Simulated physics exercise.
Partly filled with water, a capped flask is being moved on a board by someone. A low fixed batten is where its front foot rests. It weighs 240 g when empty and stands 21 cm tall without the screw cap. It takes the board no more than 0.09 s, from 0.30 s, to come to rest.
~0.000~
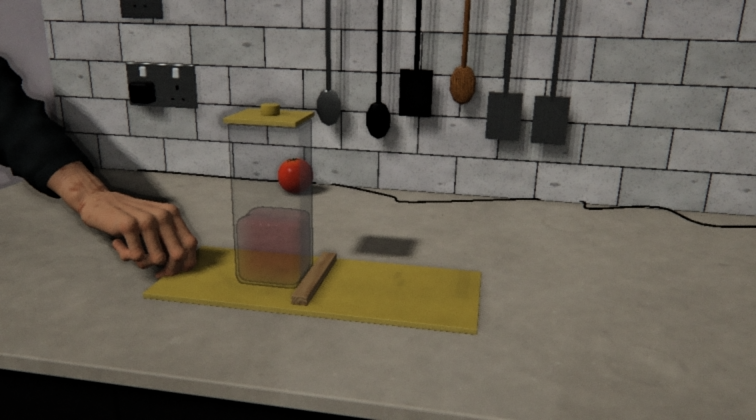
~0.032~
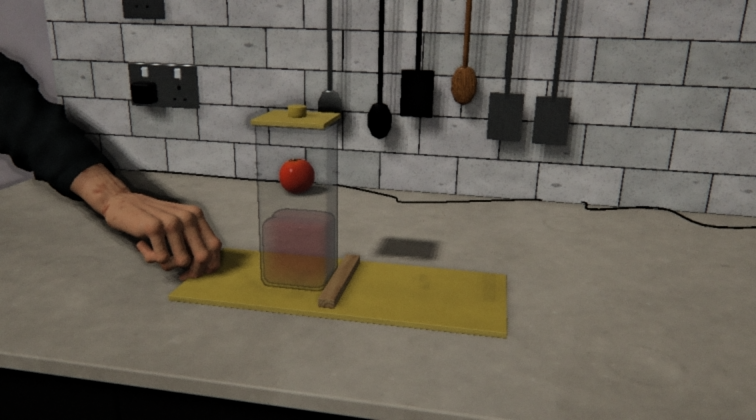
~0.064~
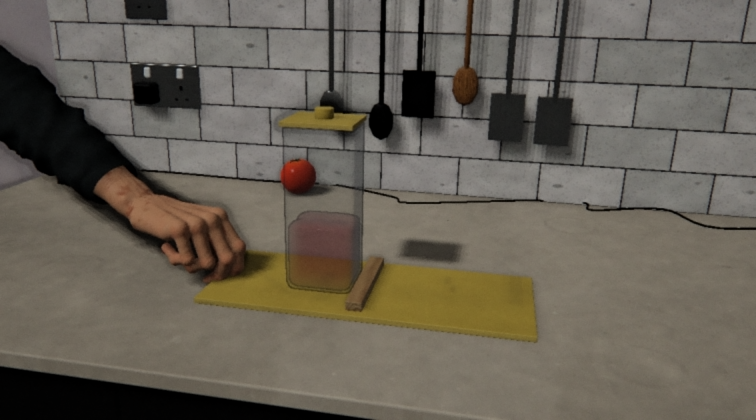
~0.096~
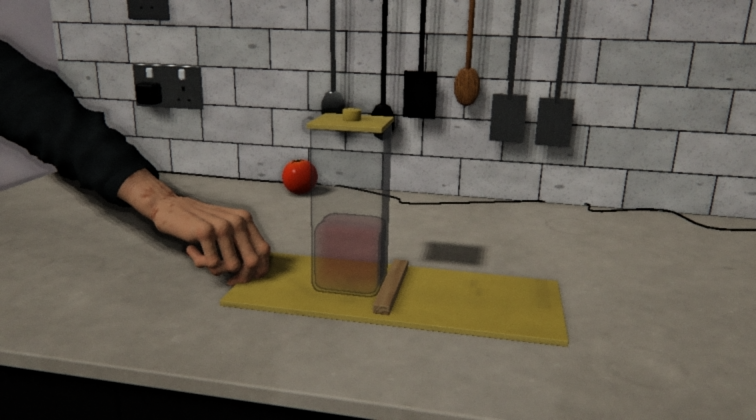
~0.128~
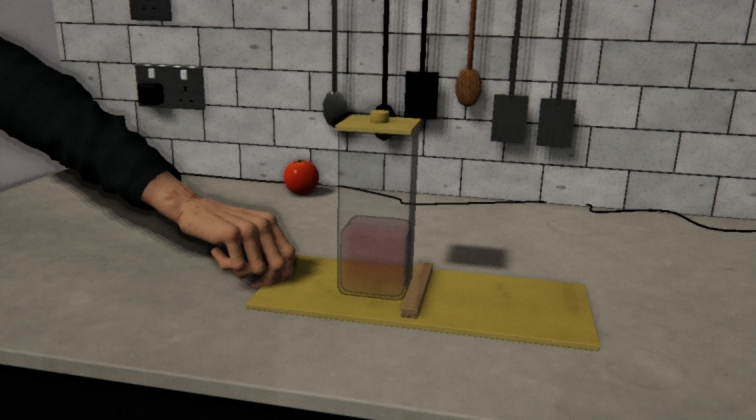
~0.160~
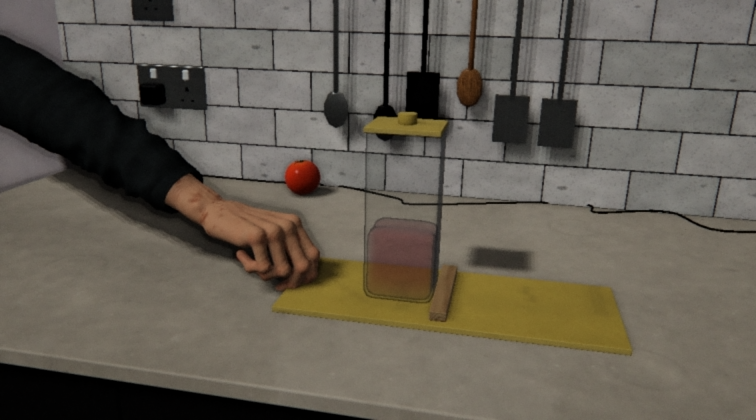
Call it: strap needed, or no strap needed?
Strap needed.
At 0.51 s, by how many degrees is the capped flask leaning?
Lean: Around 24° from upright.
After 0.39 s the board moves at 0.00 m/s; the capped flask leans 8°.
After 0.51 s the capped flask leans 25°.
After 0.67 s the capped flask leans 40°.
After 0.89 s the capped flask lies on its side.
In the end the capped flask lies on its side.
